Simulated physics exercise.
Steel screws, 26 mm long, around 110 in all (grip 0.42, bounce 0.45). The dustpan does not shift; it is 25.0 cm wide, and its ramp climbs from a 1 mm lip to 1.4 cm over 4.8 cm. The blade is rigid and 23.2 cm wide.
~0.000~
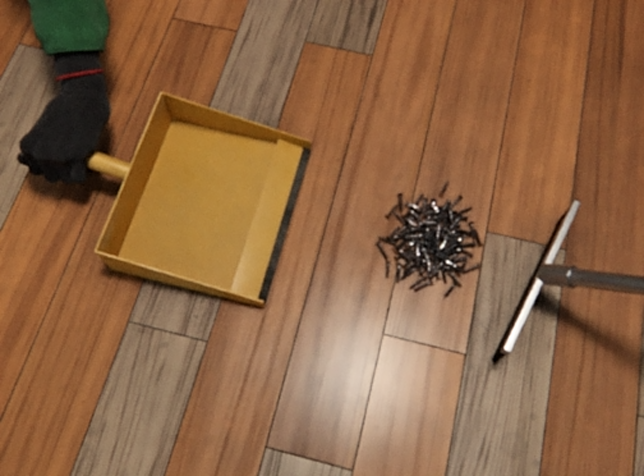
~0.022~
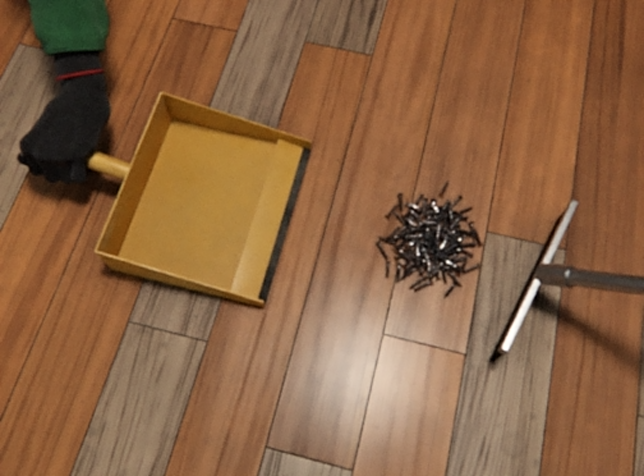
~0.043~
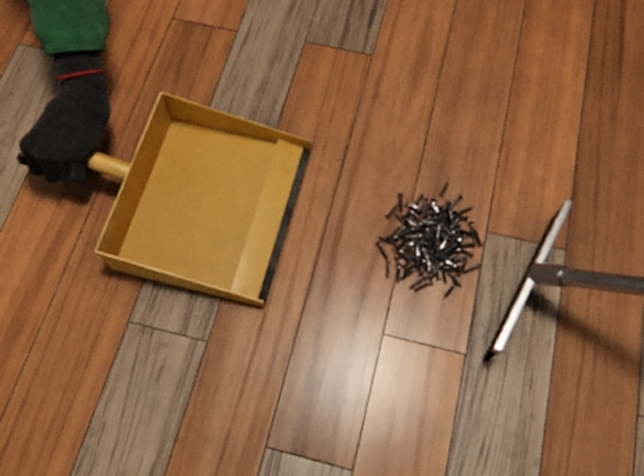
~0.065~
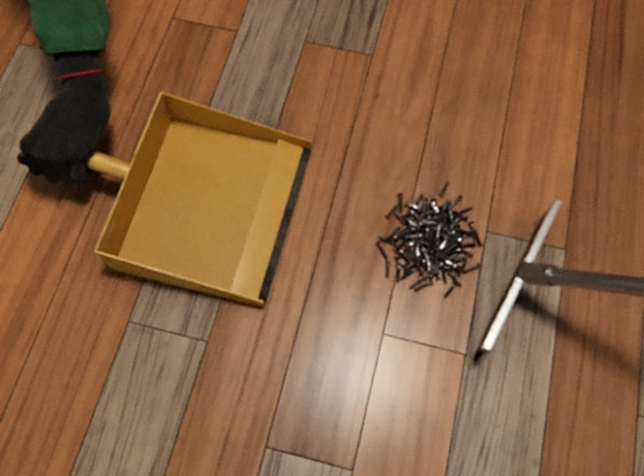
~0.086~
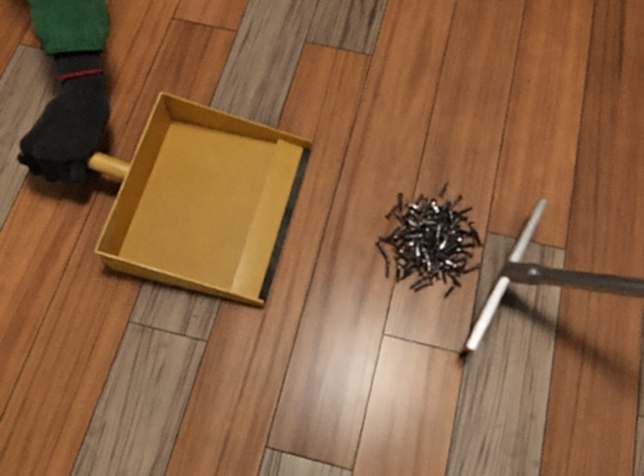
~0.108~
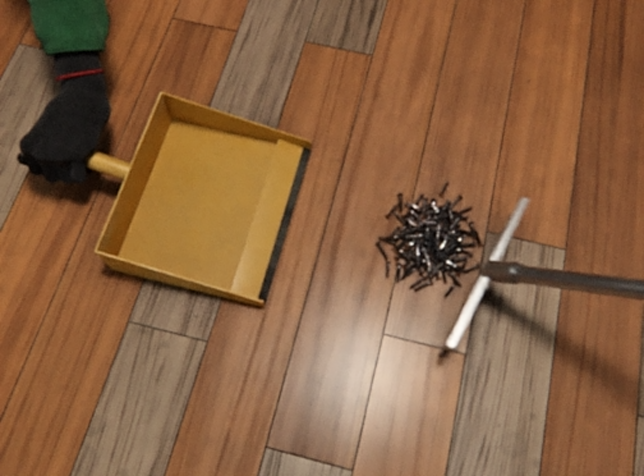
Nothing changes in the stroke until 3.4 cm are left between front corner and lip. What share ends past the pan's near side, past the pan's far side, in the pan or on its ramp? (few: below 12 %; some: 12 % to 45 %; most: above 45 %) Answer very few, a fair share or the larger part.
Past the pan's near side: Very few; past the pan's far side: Very few; in the pan or on its ramp: A fair share.
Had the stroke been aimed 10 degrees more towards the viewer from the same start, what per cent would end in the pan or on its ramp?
It would be near 20 per cent.
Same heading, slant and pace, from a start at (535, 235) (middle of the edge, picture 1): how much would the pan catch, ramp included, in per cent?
Some 50 per cent.
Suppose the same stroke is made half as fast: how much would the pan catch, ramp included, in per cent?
Then about 0 per cent.
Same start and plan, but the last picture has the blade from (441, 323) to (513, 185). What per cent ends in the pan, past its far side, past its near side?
Pan 65, far 15, near 0.
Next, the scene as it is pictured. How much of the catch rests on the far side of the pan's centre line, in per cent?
Some 60 per cent.
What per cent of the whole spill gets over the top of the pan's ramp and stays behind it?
About 10 per cent.
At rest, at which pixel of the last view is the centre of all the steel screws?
Near (300, 199).
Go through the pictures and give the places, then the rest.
Blade from (506, 350) to (573, 207), moved 0.0 cm, 0 of the pieces shifted so far; middle of the pieces at (432, 241); pan at (202, 204), in the first picture.
Blade from (503, 350) to (571, 207), moved 0.3 cm, 0 of the pieces shifted so far; middle of the pieces at (432, 241), in the second picture.
Blade from (497, 349) to (565, 206), moved 1.1 cm, 0 of the pieces shifted so far; middle of the pieces at (432, 241), in the third picture.
Blade from (485, 349) to (555, 206), moved 2.5 cm, 0 of the pieces shifted so far; middle of the pieces at (432, 241), in the fourth picture.
Blade from (470, 348) to (541, 205), moved 4.4 cm, 0 of the pieces shifted so far; middle of the pieces at (432, 241), in the fifth picture.
Blade from (450, 346) to (522, 204), moved 6.9 cm, 0 of the pieces shifted so far; middle of the pieces at (432, 241); pan at (202, 204). Its pace works out near 1.18 m/s, heading 11 degrees towards the viewer's side, in the sixth picture.
After 0.21 s, middle of the blade 16 cm from the lip; 0 % over the lip, far side 0 %, near side 0 %.
After 0.28 s, middle of the blade 9 cm from the lip; 0 % over the lip, far side 5 %, near side 0 %.
Then, at 0.49 s, middle of the blade 7 cm from the lip; 45 % over the lip, far side 5 %, near side 0 %.
At rest (1.6 s), near side 0 %, far side 5 %, pan 35 %, in front of the lip or behind the blade 60 %.
